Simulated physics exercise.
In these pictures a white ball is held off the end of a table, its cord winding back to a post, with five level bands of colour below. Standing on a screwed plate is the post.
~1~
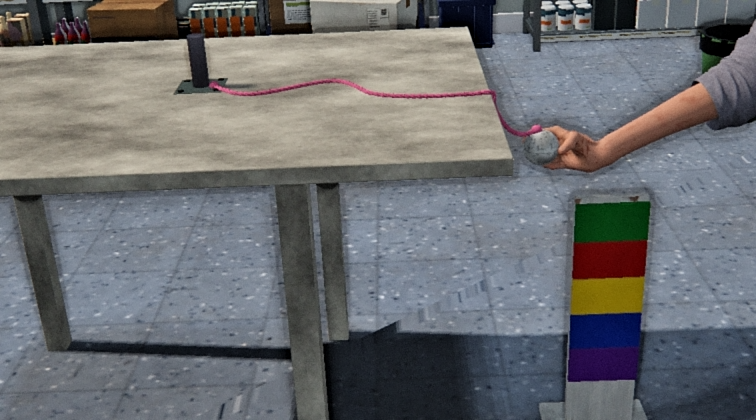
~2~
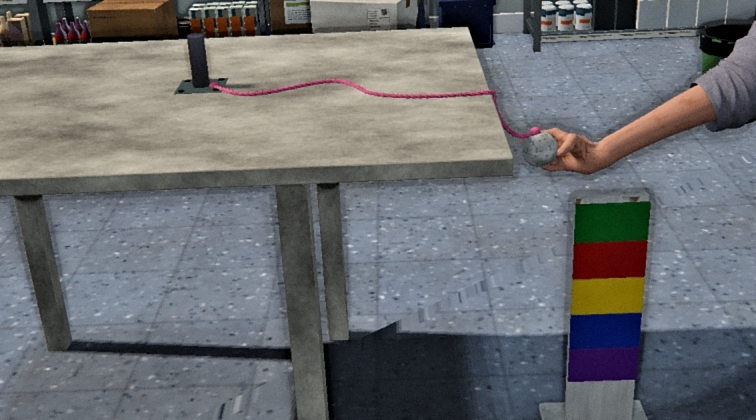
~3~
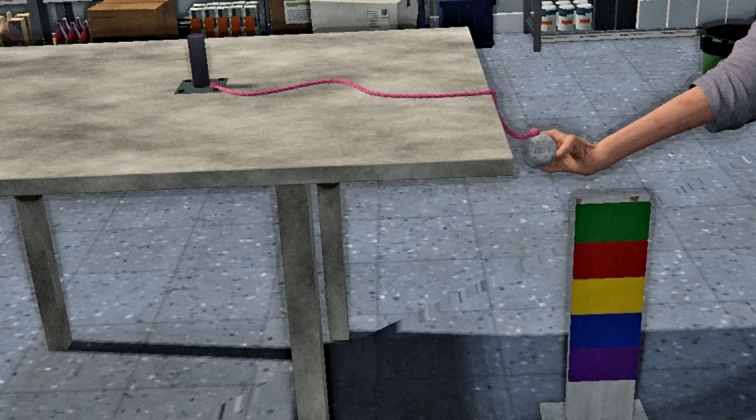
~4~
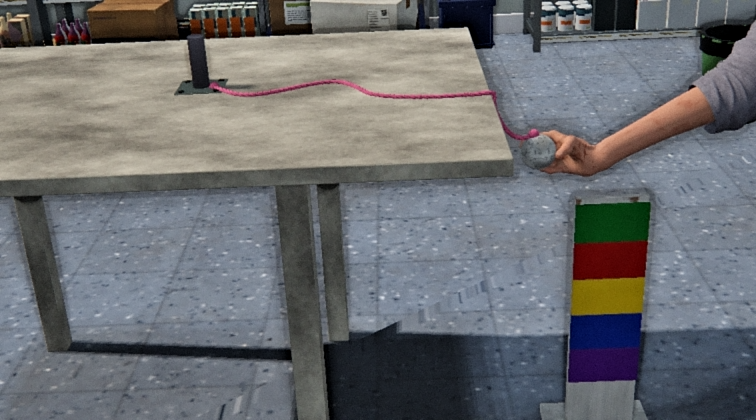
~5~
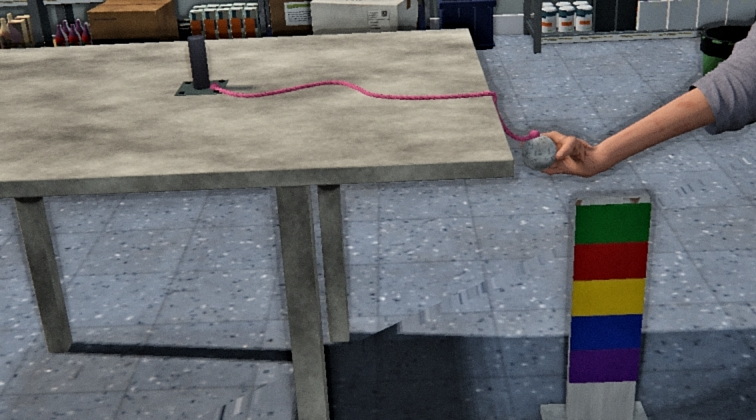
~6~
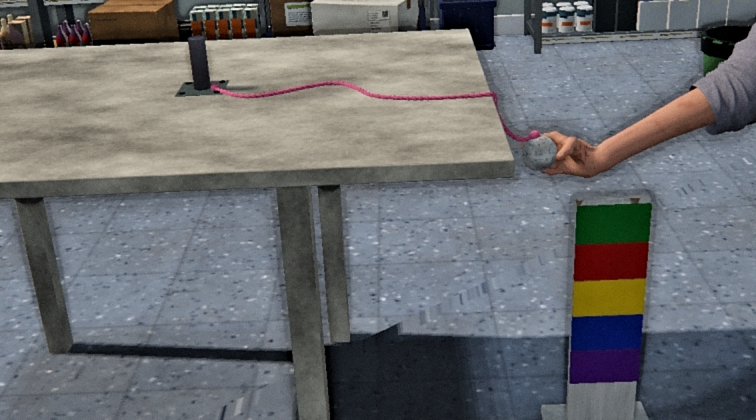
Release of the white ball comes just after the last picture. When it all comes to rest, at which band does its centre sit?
At green.
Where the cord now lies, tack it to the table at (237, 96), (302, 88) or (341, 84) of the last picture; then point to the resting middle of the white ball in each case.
Taking them in turn, I'd expect around (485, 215), (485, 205) and finally (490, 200).
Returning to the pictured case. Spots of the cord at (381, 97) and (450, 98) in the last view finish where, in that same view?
I'd say about (430, 84) for one and about (490, 95) for the other.
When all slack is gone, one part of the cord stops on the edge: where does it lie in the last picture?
It is around (443, 98).
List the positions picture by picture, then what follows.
The first picture shows white ball (541, 147); green (612, 224); red (610, 261); yellow (608, 297); blue (606, 332); purple (603, 365).
The second picture shows white ball (540, 150); cord through (233, 93) (295, 87) (356, 86) (414, 97) (483, 94).
The third picture shows white ball (539, 151).
The fourth picture shows white ball (538, 152); cord through (233, 94) (295, 88) (356, 87) (414, 97) (483, 94).
The fifth picture shows white ball (539, 153).
The sixth picture shows white ball (539, 153); cord through (234, 95) (296, 89) (357, 88) (414, 99) (484, 95).
Early on, ball near (513, 212); level with green.
Midway, ball near (460, 206); level with green.
Near the end, ball near (478, 219); level with green.
Finally, ball near (485, 218); level with green. Its middle rests at the green band.
